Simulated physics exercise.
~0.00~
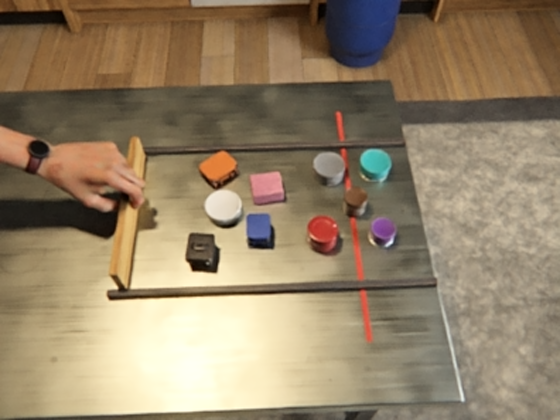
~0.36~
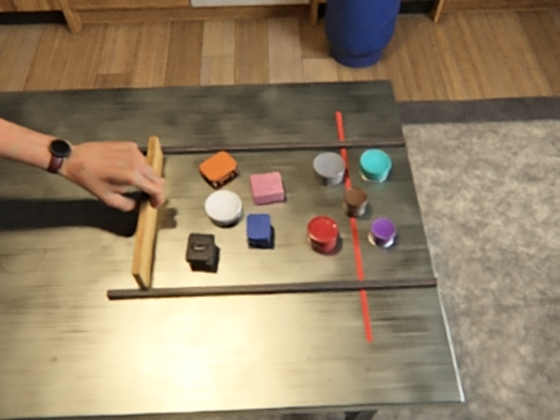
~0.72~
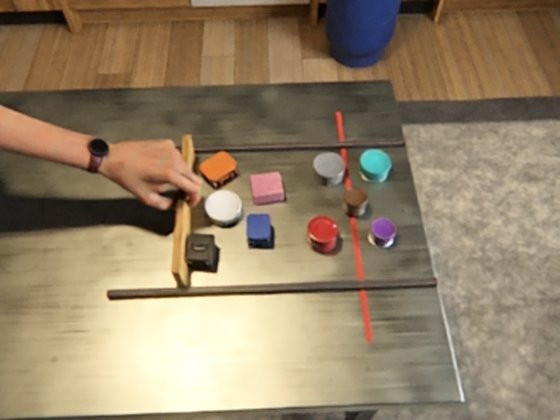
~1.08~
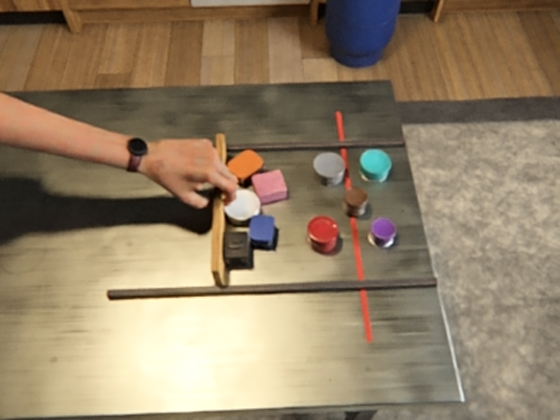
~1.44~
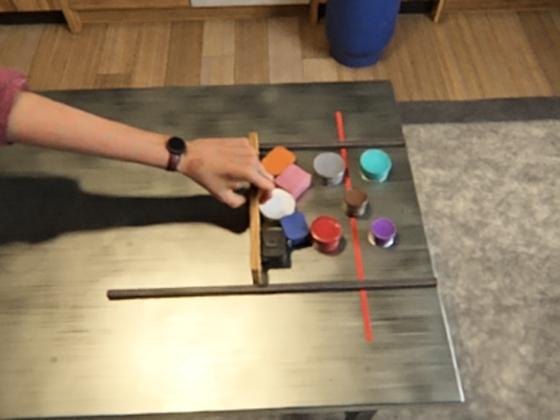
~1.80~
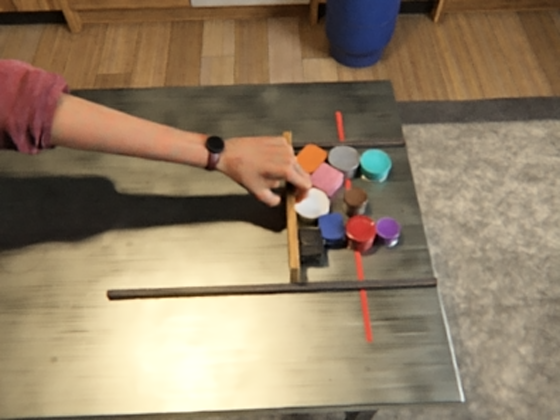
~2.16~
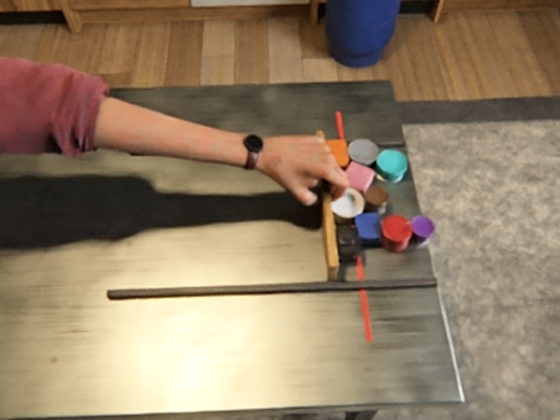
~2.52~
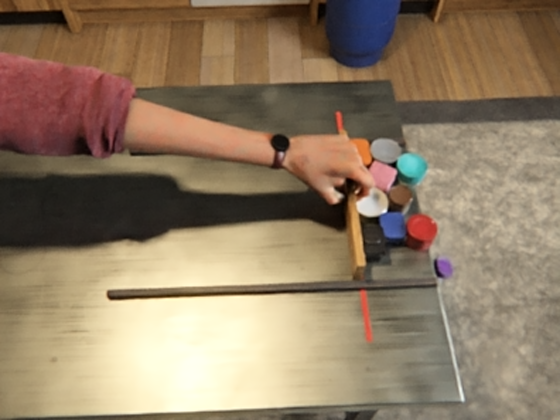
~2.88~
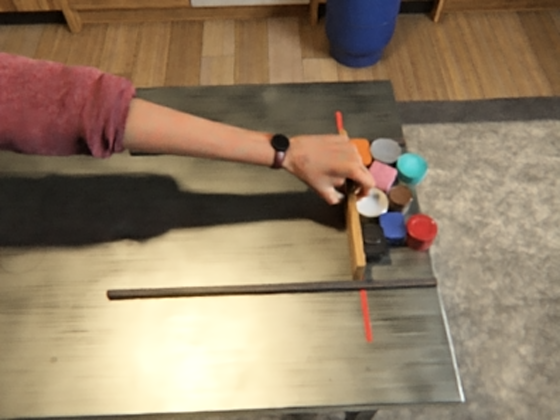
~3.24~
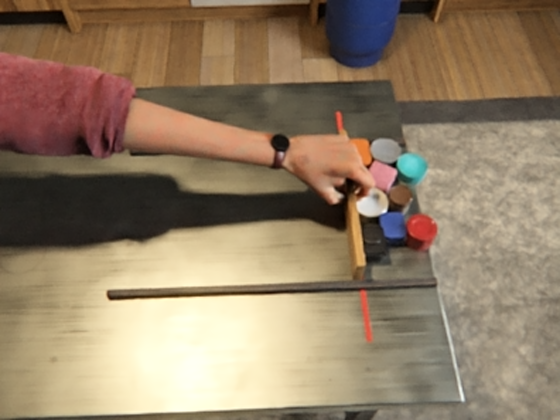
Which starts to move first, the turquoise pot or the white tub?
The white tub starts to move first, as the board pushes it to the right. The turquoise pot stays still until later, when the bunched items are pushed up to the right side of the table.
